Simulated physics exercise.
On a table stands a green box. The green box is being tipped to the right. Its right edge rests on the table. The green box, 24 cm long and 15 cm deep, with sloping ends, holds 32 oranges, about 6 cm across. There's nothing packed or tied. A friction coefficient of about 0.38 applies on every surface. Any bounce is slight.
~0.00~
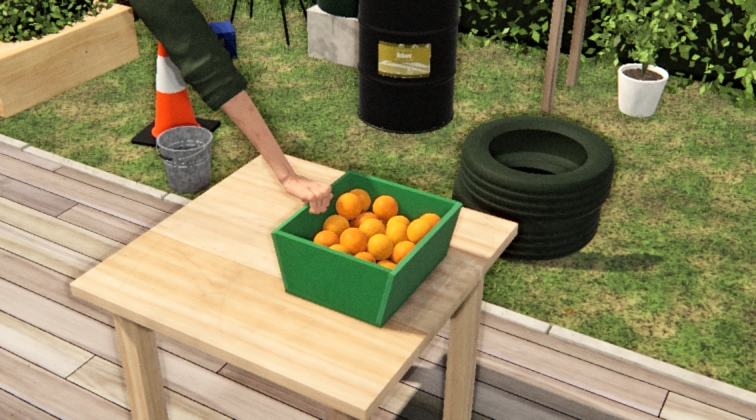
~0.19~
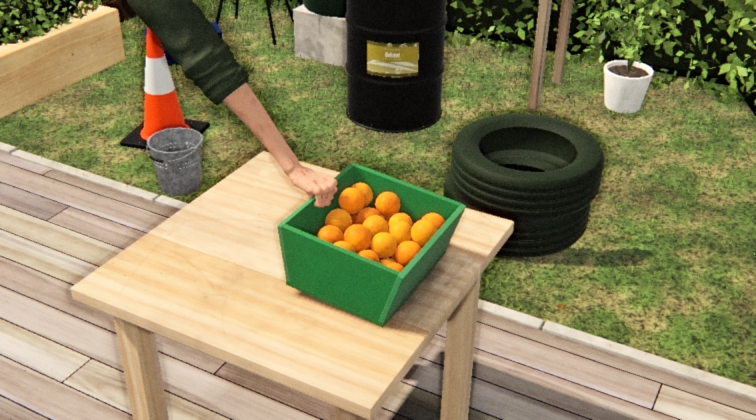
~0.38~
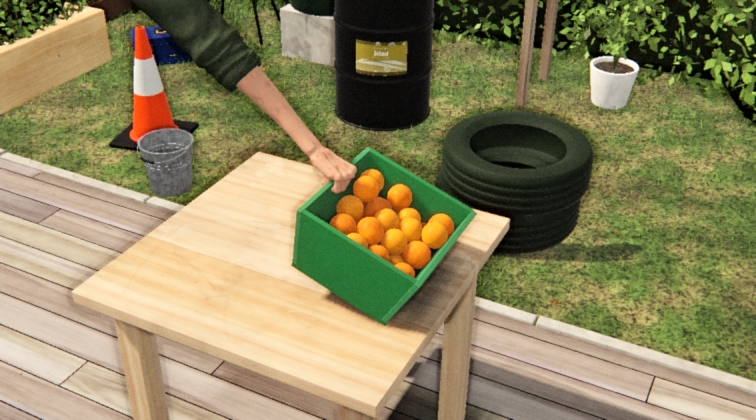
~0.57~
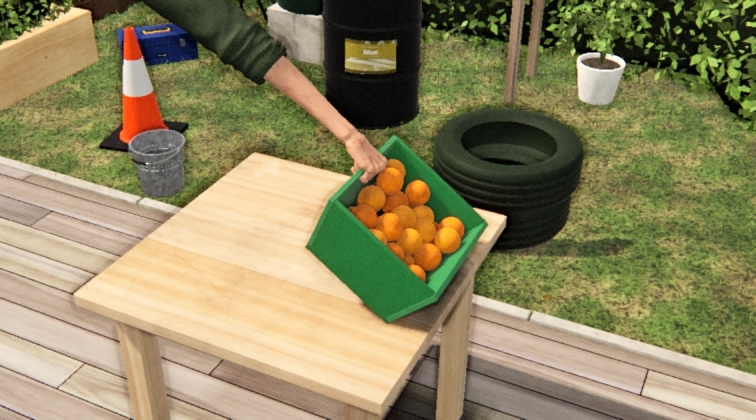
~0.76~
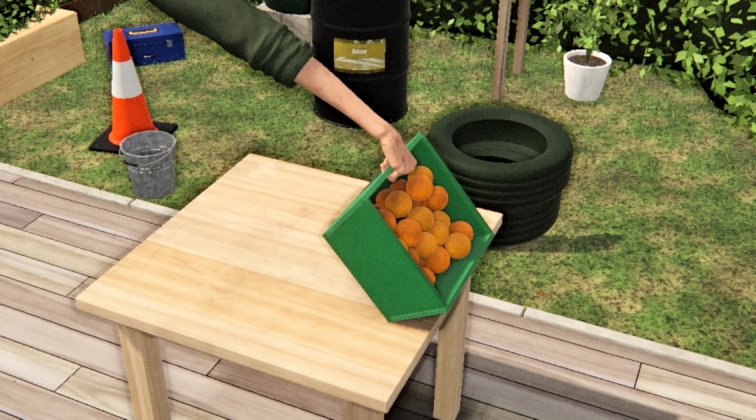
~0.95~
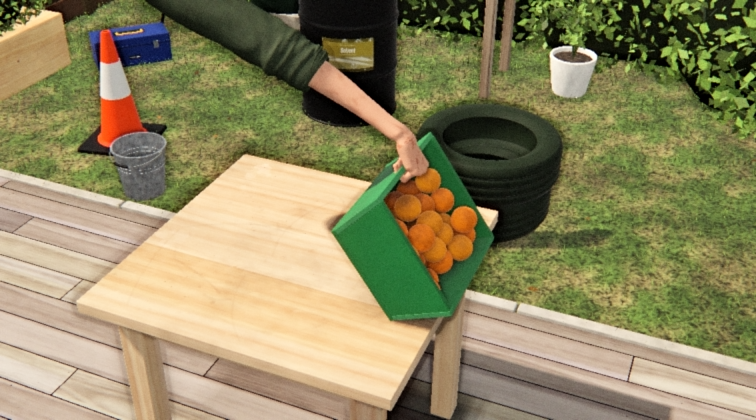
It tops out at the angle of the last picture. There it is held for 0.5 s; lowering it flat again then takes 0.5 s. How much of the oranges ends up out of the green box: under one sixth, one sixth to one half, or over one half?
Under one sixth.
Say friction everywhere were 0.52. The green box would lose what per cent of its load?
In that case the green box sheds 0 per cent of its load.
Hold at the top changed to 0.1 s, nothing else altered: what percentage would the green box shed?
The green box would shed 0 percent of its load.
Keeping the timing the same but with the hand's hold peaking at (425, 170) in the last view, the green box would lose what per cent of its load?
Green box 0%.
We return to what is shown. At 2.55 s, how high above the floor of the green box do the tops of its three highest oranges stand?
15 cm or thereabouts.
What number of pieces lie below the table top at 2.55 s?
Around 1.
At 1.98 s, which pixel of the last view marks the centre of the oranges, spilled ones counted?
The middle is around (379, 246).
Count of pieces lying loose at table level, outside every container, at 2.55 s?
About 0.
After 1.21 s, tilt 55°; green box 31 in, 1 out.
After 1.53 s, tilt 51°; green box 31 in, 1 out.
After 1.98 s, tilt 0°; green box 31 in, 1 out.
Outcome (at 2.55 s), green box 31 in, 1 out. Asked share, 1 of 32, 3 per cent.
